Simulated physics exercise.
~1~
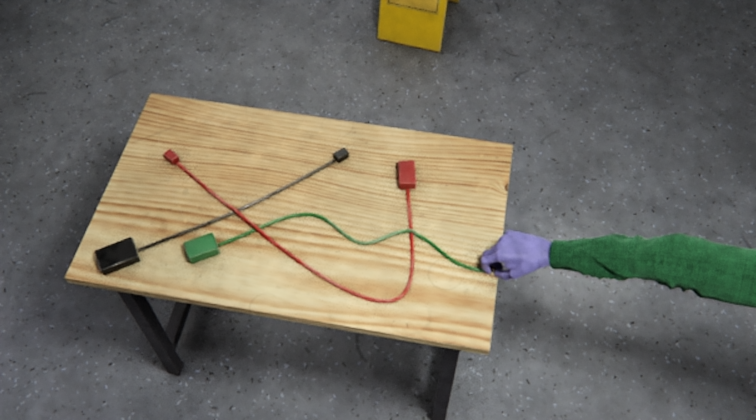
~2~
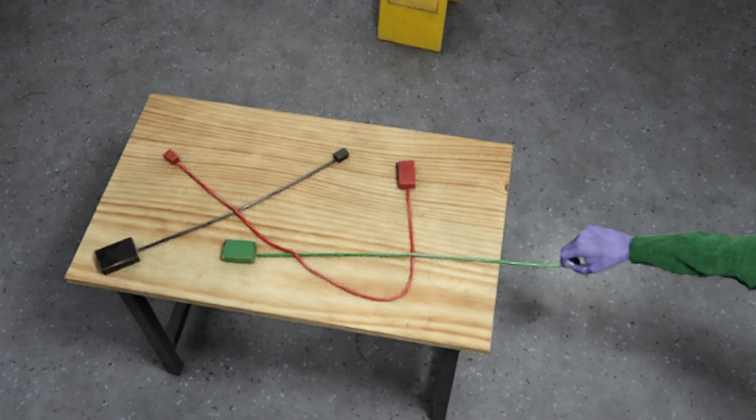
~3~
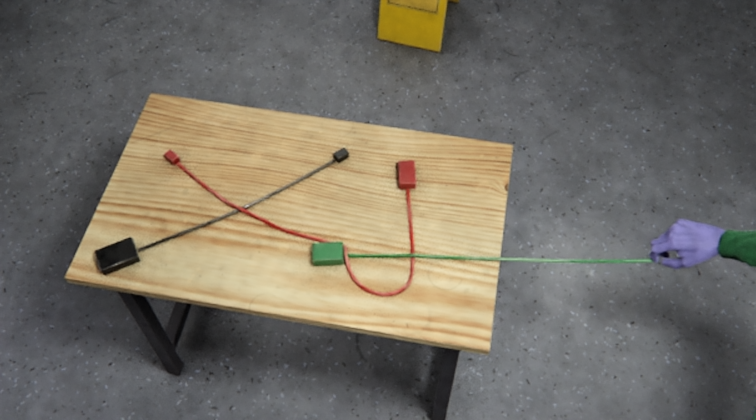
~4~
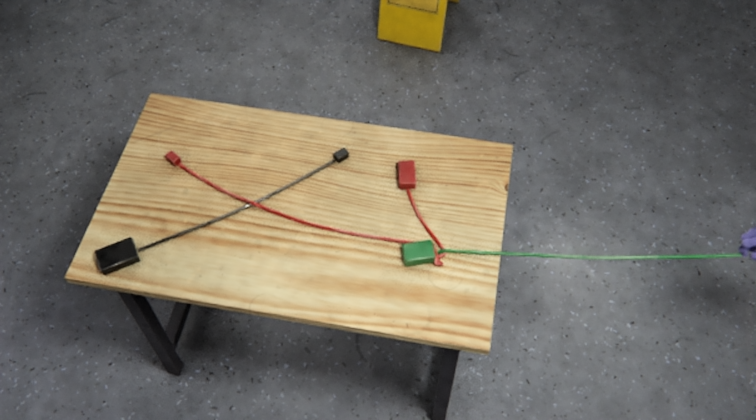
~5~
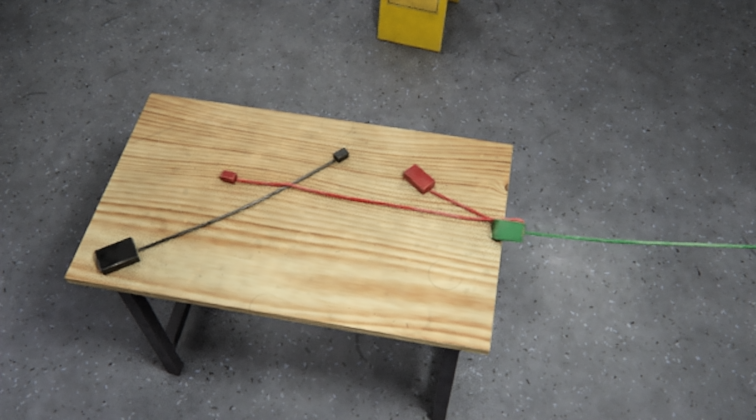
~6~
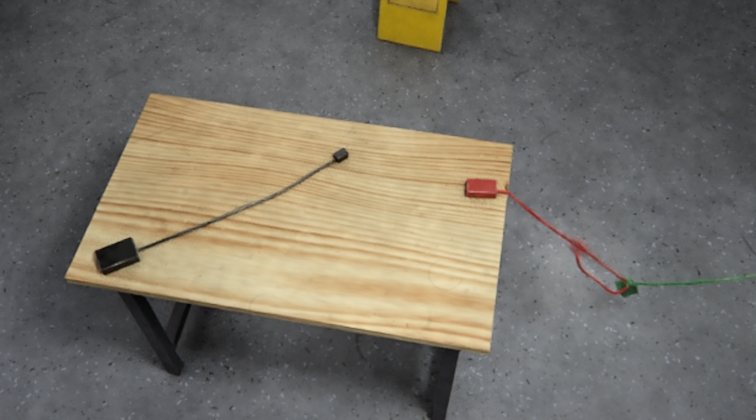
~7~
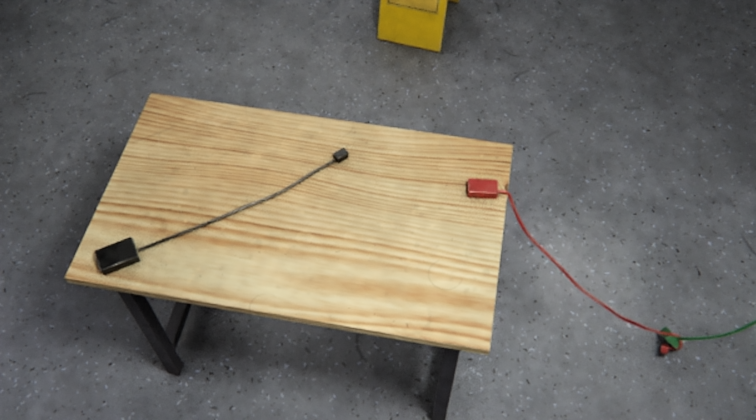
The green lead was pulled off the right side of the wooden table by a purple-gloved hand, its charger snagging the red lead and dragging it over the edge, while the red charger slid to the table's right edge and the black one stayed put.
